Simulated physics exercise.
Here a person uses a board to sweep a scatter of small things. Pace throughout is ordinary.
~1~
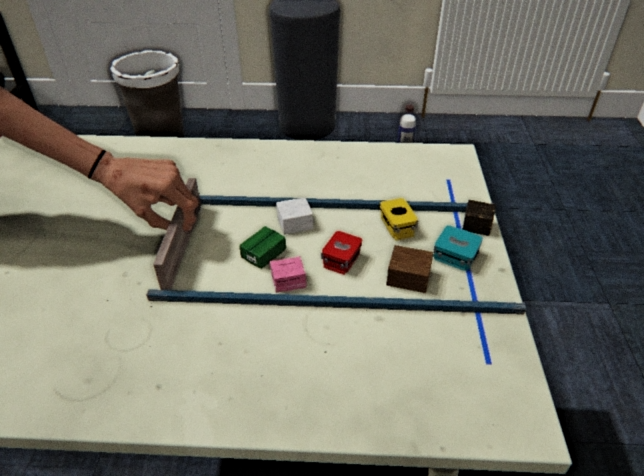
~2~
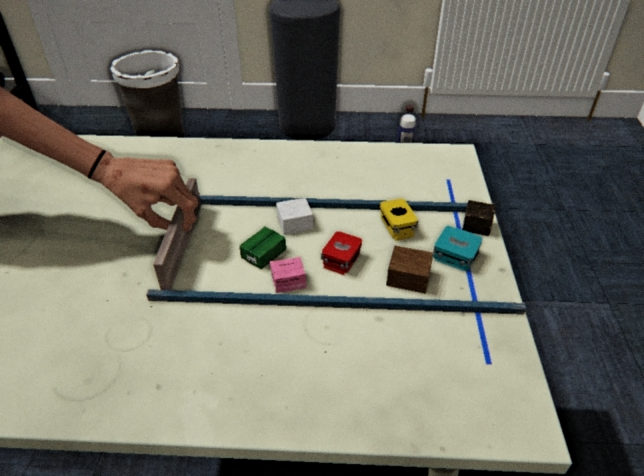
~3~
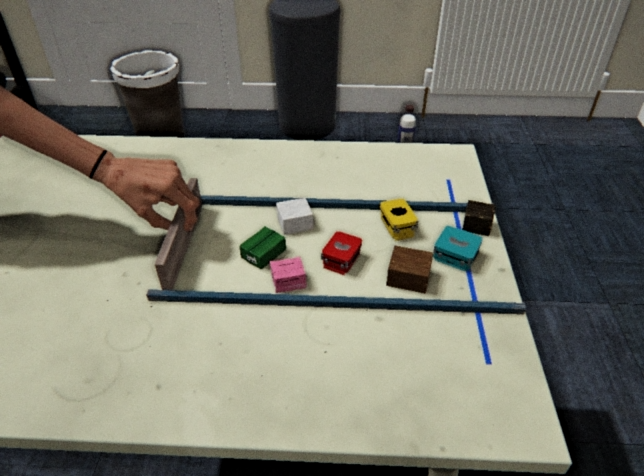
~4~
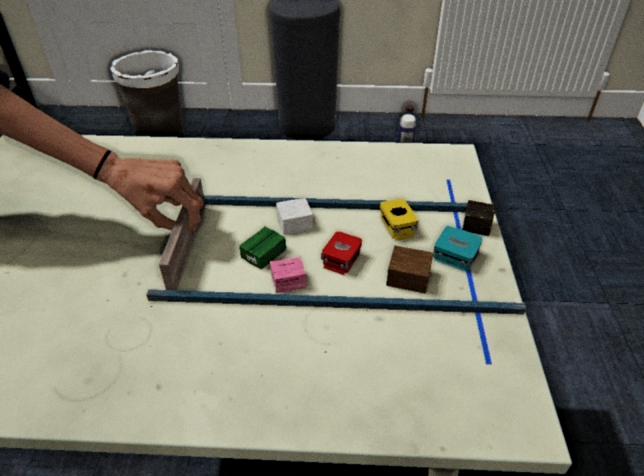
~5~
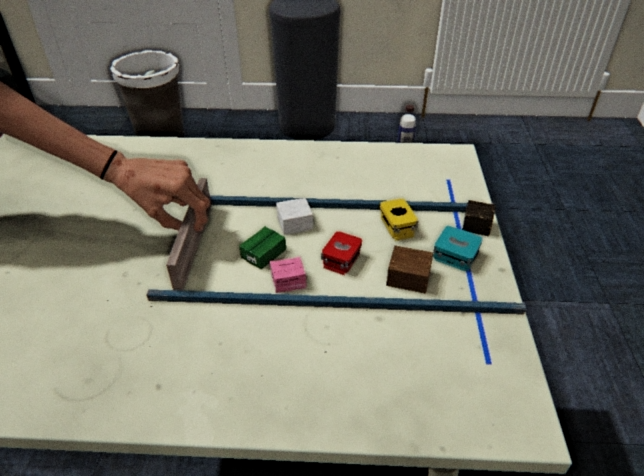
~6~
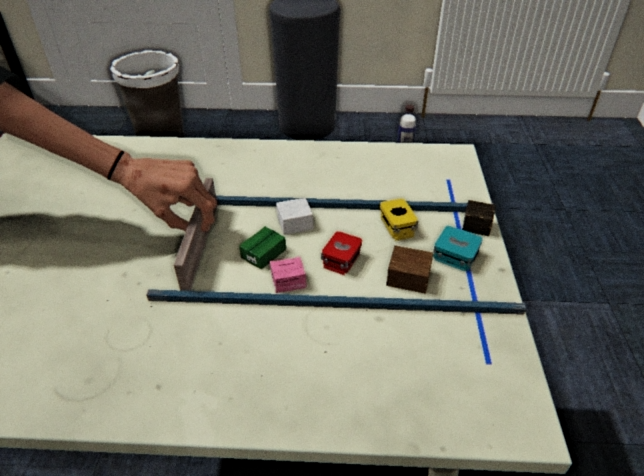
A hand holding an upright board on a table, then sliding it slightly right between two rails toward scattered, motionless coloured blocks.
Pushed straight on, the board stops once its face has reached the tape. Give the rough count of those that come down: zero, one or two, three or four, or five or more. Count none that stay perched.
Fallen: Above two, below five.
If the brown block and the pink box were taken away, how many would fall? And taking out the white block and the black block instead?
Count: 3 (first case); 2 (second).
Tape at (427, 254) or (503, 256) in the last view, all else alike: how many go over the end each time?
Taking the two tries in order, the numbers are 0 and 8.
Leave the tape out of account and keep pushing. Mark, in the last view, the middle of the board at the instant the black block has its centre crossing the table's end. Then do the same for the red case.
The black block gives roughly (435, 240), the red case roughly (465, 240).
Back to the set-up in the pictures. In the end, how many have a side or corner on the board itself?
That makes 3.
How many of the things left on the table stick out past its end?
The answer comes to 1.
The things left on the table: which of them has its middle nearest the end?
That would be the red case, the foremost.
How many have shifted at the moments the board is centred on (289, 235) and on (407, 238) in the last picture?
At that stage 3; at the next, 7.
A little later, none off yet; black block at rest near (479, 218); turquoise case at rest near (457, 249); brown block at rest near (410, 269).
When it is over, the number that fall off is three or four; down, yellow case, brown block, turquoise case and black block.
